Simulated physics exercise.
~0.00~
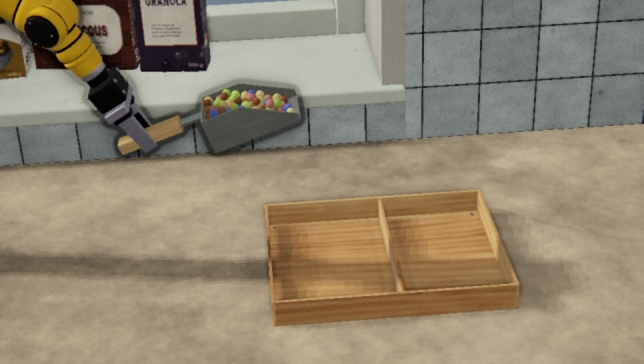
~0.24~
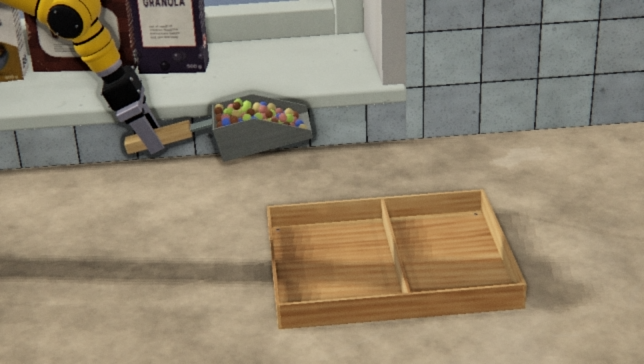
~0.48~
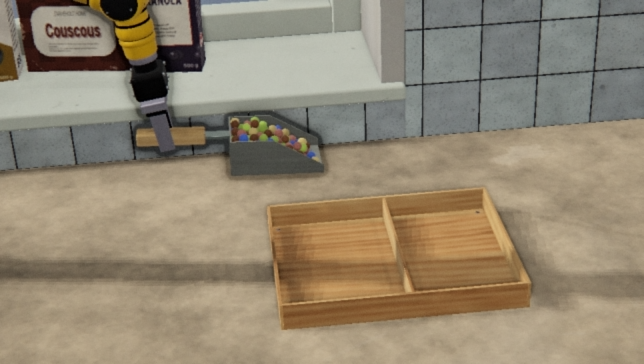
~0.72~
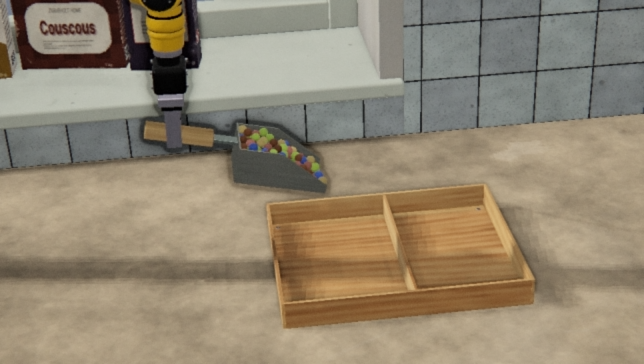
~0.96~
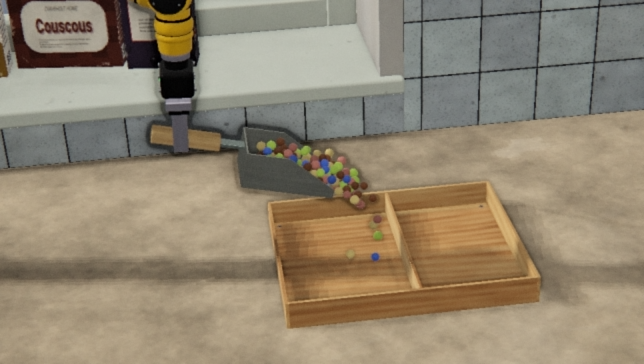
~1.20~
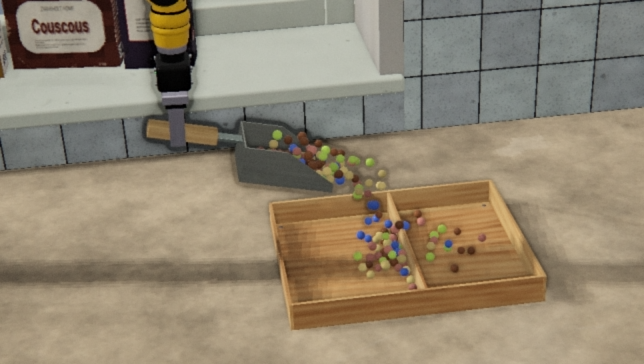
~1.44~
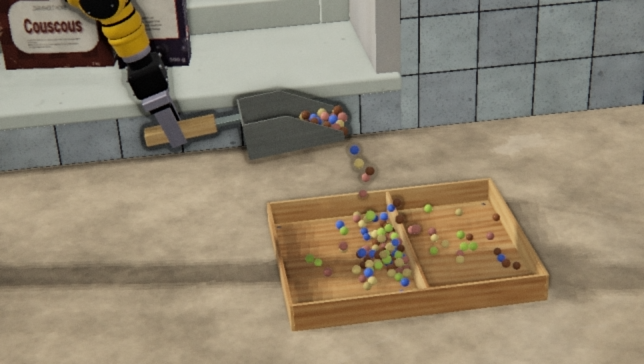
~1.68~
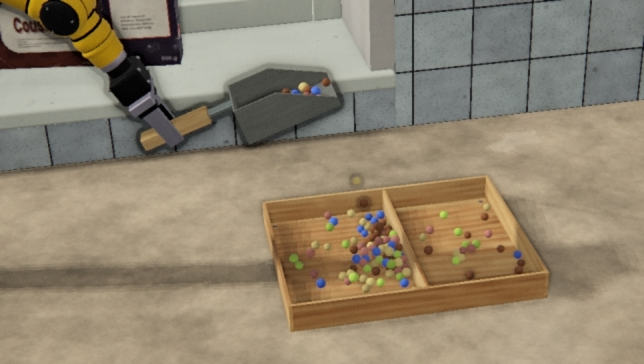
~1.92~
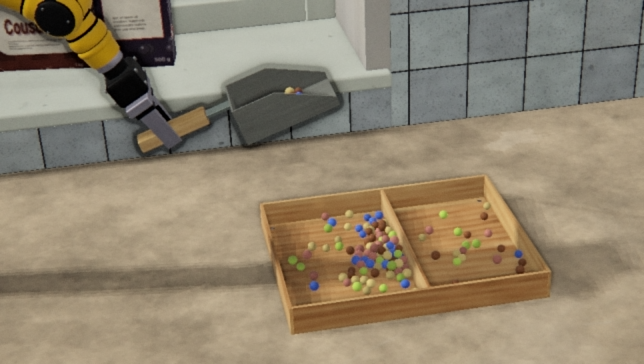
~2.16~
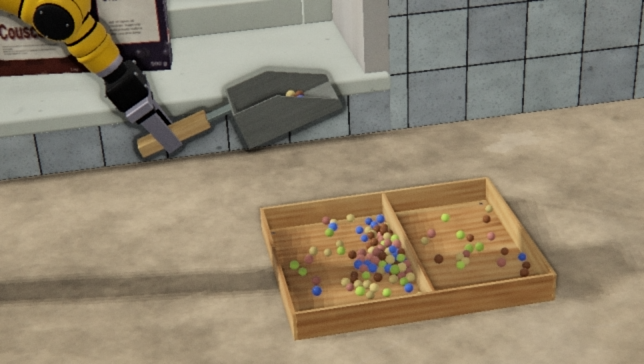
On a stone-like counter beside a tiled wall, a yellow and black robot arm tips a grey scoop of colourful round sweets over a divided wooden tray, then tilts it back; most spilled sweets rest in the left part, fewer in the right, and some stay in the scoop.
